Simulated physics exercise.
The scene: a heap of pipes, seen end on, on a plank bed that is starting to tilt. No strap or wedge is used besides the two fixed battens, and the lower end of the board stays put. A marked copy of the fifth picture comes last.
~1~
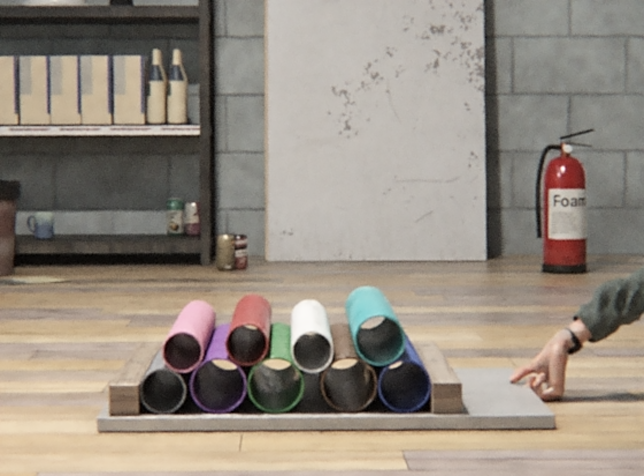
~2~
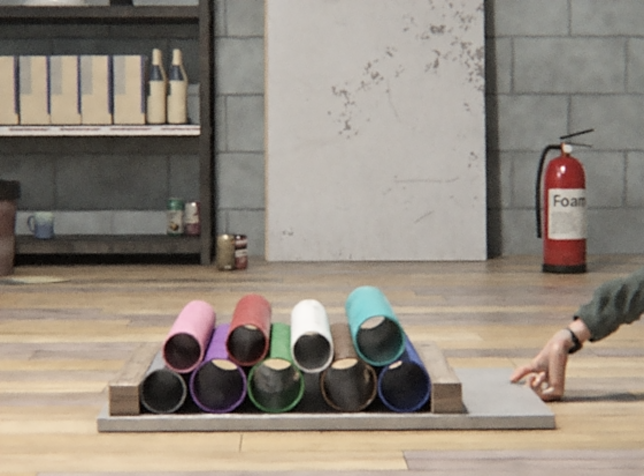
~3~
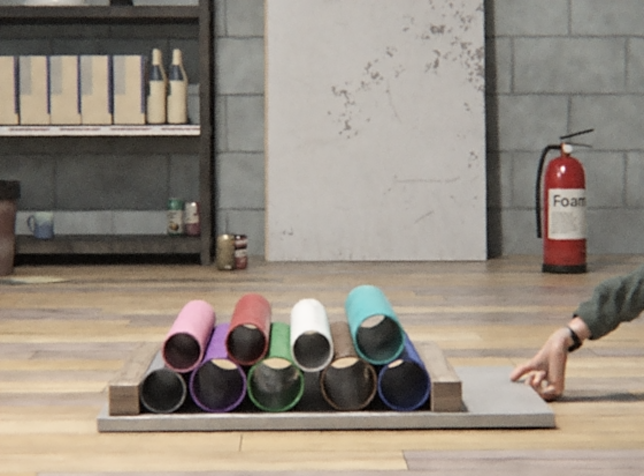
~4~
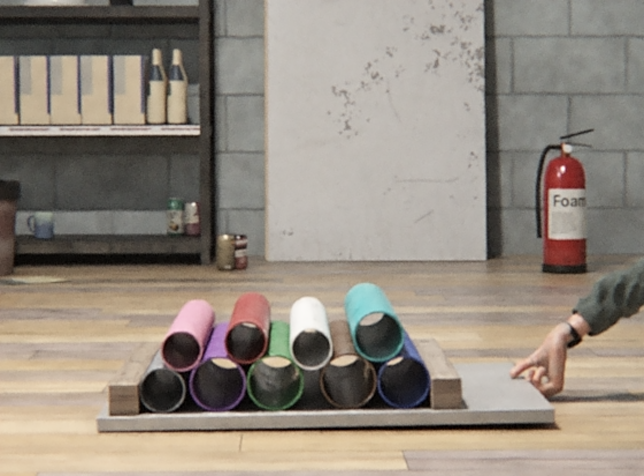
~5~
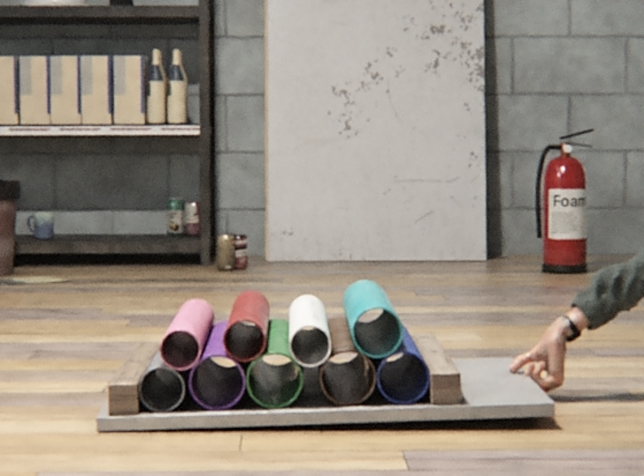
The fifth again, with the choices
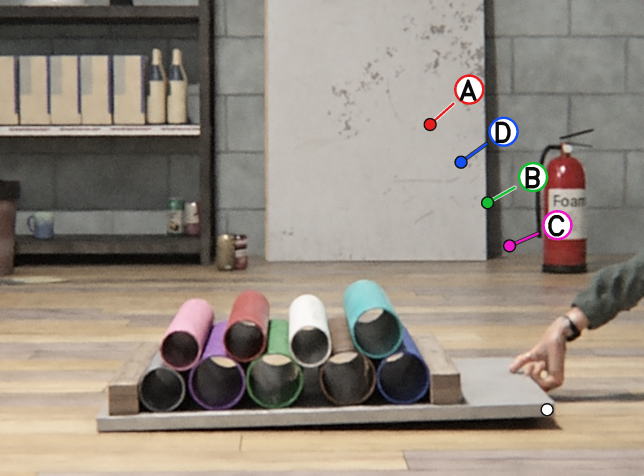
A hand in a dark green sleeve rests at the right end of a grey board on a wooden floor, seen end on from a low, still viewpoint. Pink, red, white and turquoise pipes lie above a row of grey, purple, green, brown and blue ones between wooden blocks, before shelves and a red extinguisher. The hand lifts the board's right end very slightly, and the pipes barely shift.
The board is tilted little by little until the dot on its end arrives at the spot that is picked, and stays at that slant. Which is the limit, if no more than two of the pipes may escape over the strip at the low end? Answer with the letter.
Up to B.
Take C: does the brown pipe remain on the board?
Yes, with C.
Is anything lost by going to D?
Yes, at D.
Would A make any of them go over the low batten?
At A: Yes.
On the marked copy, A at (430, 125); B at (488, 203); C at (510, 246); D at (461, 162); the white dot at (547, 410).
Taking B. A third of the way, board at 17°.
Two thirds of the way, board at 29°.
When it is over, board at 29°, one over the low batten (pink).
As for the rest, A four over the low batten (white, pink, turquoise, red); C one over the low batten (pink); D four over the low batten (white, pink, turquoise, red).
